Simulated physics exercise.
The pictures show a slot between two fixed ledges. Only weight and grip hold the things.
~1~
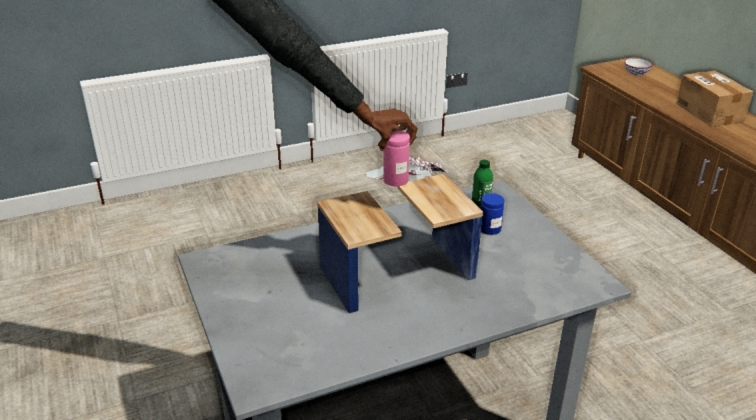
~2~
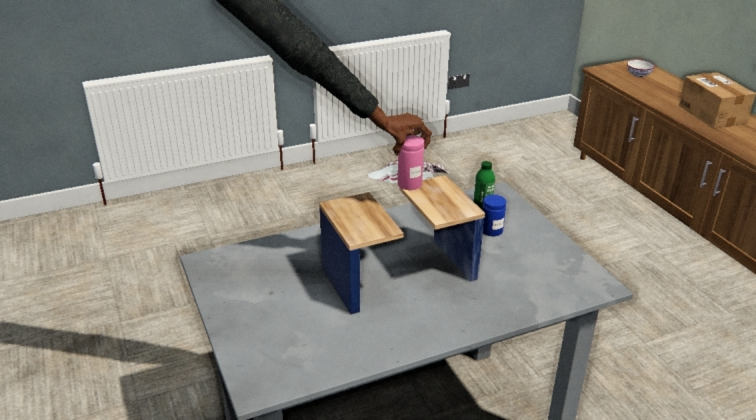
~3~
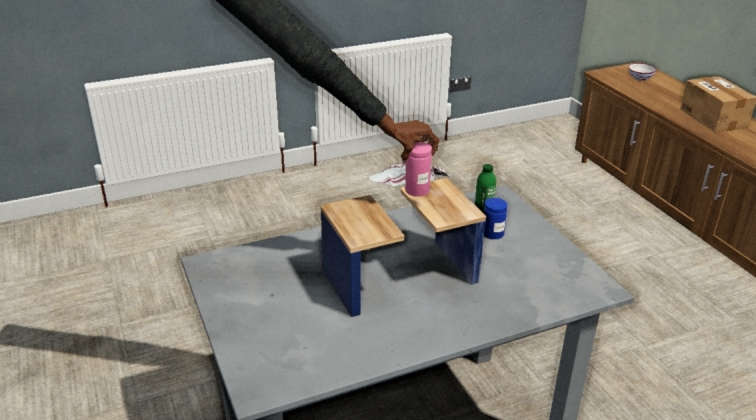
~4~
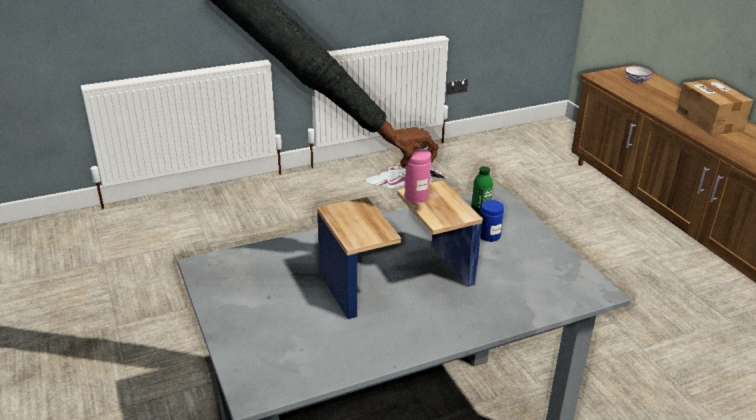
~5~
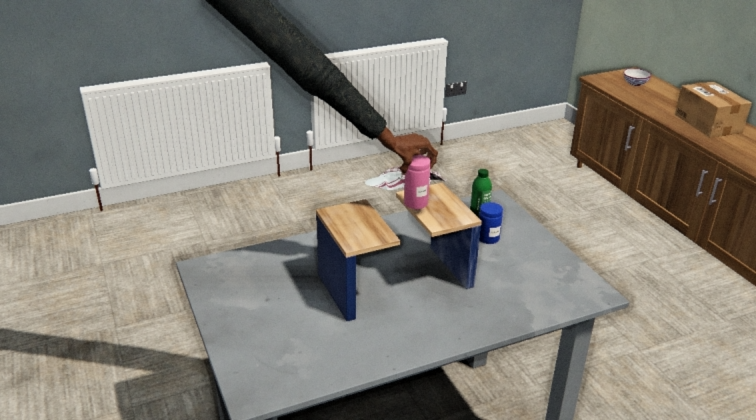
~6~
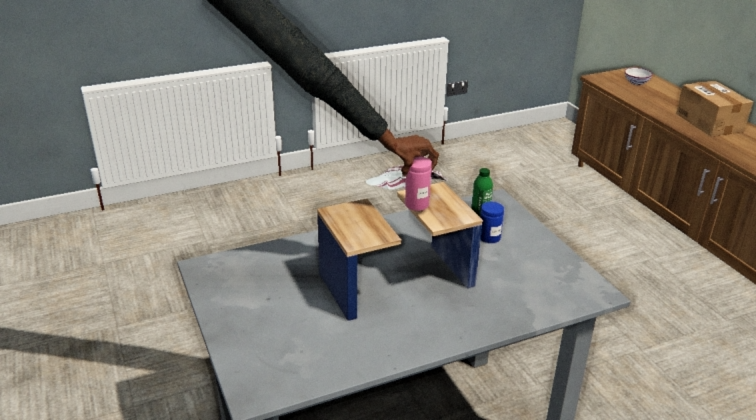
A pink container in a hand shifts right and downward near wooden boards, then barely moves.
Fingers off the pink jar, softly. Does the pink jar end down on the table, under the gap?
In the end the jar stays on top.
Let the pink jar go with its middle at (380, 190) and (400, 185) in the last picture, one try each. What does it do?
First, it stays on top; second, it reaches the table.
Then, 0.20 s past the last view, pink jar displaced a little near (418, 190).
Then, 0.30 s past the last view, pink jar resting near (418, 190).
Finally, all 3 still in place. Final places as the last picture's camera would see them, pink jar near (418, 190). The jar is caught.
